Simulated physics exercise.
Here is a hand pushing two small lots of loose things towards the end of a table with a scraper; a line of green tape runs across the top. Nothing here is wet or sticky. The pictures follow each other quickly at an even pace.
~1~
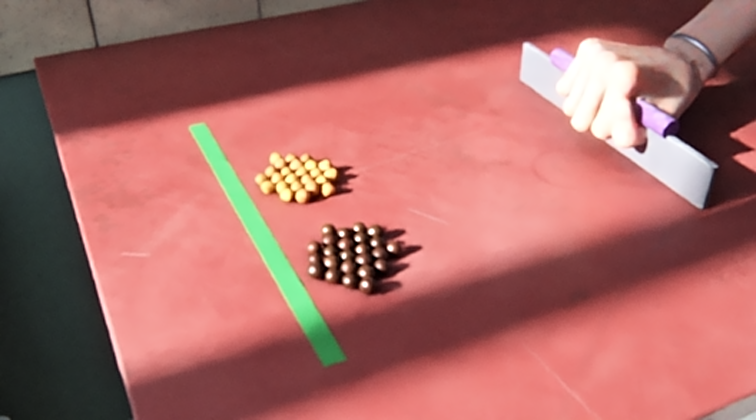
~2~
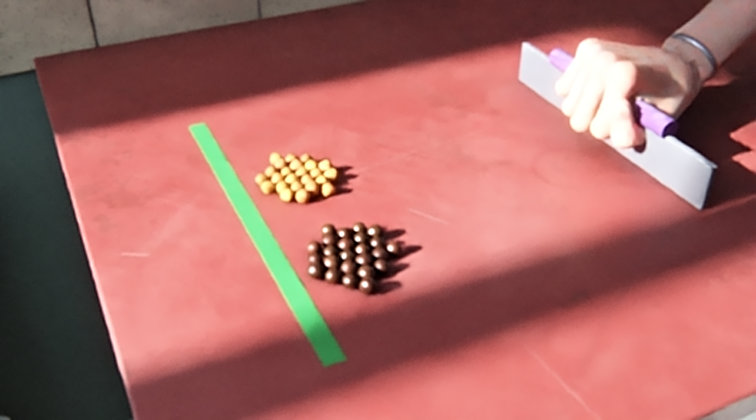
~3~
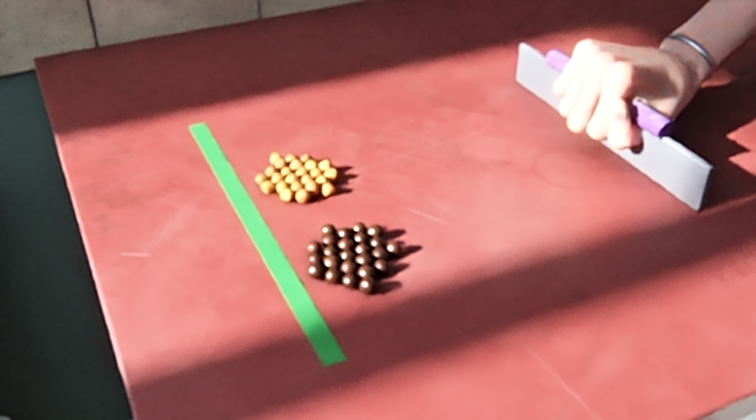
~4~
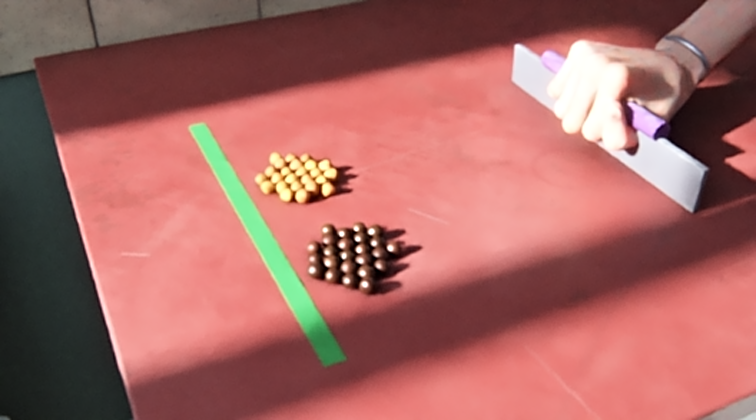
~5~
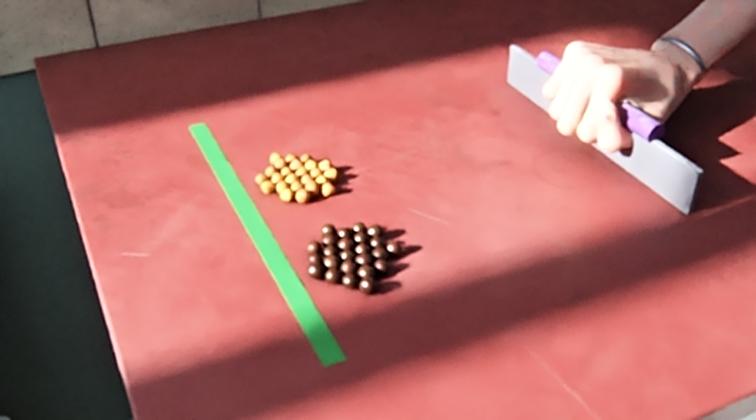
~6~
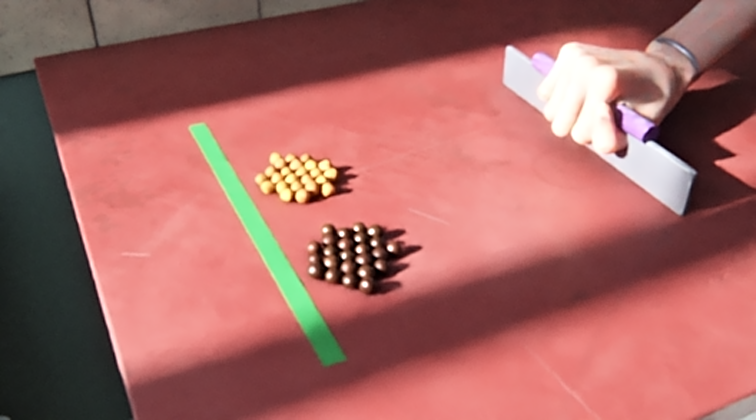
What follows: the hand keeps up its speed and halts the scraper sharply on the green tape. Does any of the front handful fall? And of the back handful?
The front handful all stops short of the edge; the back handful all stops short of the edge.
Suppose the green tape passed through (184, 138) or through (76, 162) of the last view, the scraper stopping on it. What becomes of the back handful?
In the first try it all stops short of the edge; in the second it partly drops off.
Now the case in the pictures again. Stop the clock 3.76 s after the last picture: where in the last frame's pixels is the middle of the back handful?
Near (209, 200).
Then, 1.73 s on from there, scraper still moving, near (427, 141); front handful all on the table, its front near (316, 271); back handful all on the table, its front near (263, 179).
Then, 3.48 s on from there, scraper stopped at the green tape; front handful all on the table, its front near (227, 302); back handful all on the table, its front near (185, 208).
Then, 3.76 s on from there, scraper stopped at the green tape; front handful all on the table, its front near (214, 307); back handful all on the table, its front near (184, 208).
In the end, scraper stopped at the green tape; front handful all on the table, its front near (214, 307); back handful all on the table, its front near (184, 208).
